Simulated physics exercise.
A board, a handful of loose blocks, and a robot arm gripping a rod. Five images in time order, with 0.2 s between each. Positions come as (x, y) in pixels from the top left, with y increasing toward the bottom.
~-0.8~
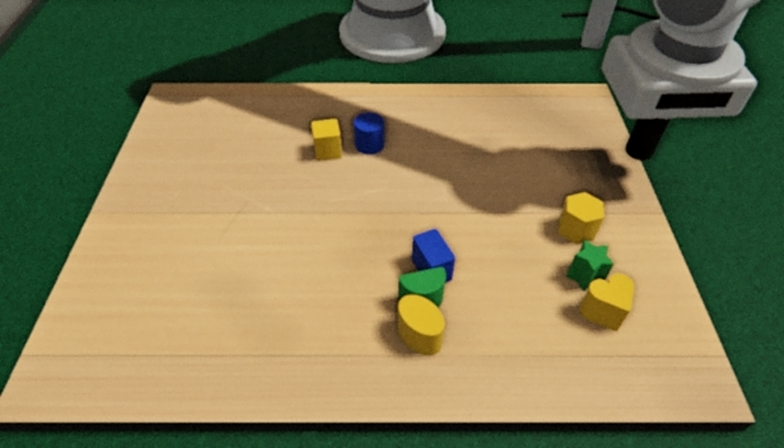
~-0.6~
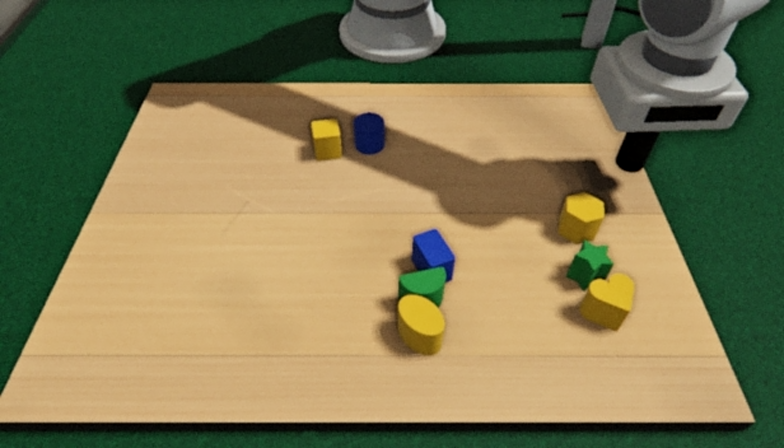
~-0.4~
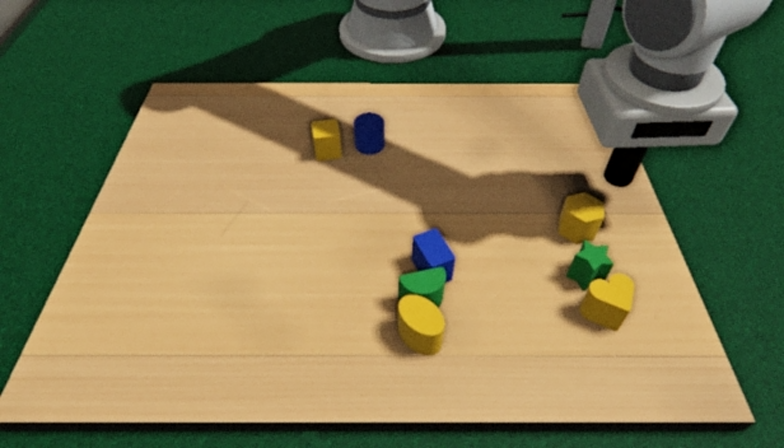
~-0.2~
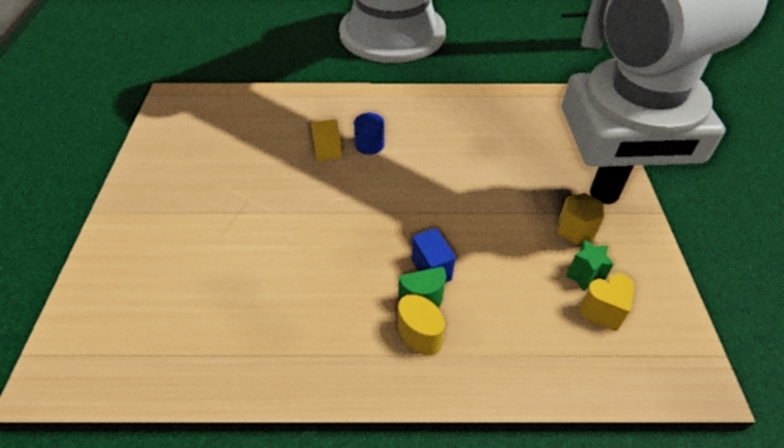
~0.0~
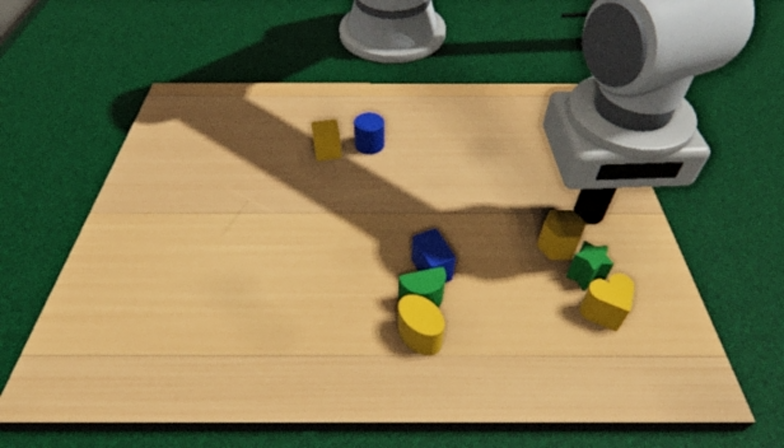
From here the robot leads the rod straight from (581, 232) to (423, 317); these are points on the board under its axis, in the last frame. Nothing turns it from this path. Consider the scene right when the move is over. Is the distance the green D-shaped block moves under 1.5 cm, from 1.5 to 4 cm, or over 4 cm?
My estimate: In the 1.5 to 4 cm range.
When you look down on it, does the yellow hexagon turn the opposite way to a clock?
Yes, it checks out.
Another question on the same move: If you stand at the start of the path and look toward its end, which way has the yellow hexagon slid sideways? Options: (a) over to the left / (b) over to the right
Correct choice: A.
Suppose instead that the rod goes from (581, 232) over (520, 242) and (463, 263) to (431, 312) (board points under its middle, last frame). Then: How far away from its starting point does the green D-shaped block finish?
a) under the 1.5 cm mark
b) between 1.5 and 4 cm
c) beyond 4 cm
b: Between 1.5 and 4 cm.
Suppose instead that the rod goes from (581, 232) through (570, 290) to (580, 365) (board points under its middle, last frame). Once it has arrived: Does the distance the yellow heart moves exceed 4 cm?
My answer is yes.
The first path, step by step. One third of the way, rod (536, 241); yellow hexagon (515, 253), turned 10° anticlockwise.
Two thirds of the way, rod (483, 270); yellow hexagon (463, 288), turned 20° anticlockwise.
At the end, rod (424, 301); yellow oval block (397, 340), turned 40° clockwise; green D-shaped block (396, 279); blue rectangular block not moved; yellow hexagon (440, 329), turned 65° anticlockwise.
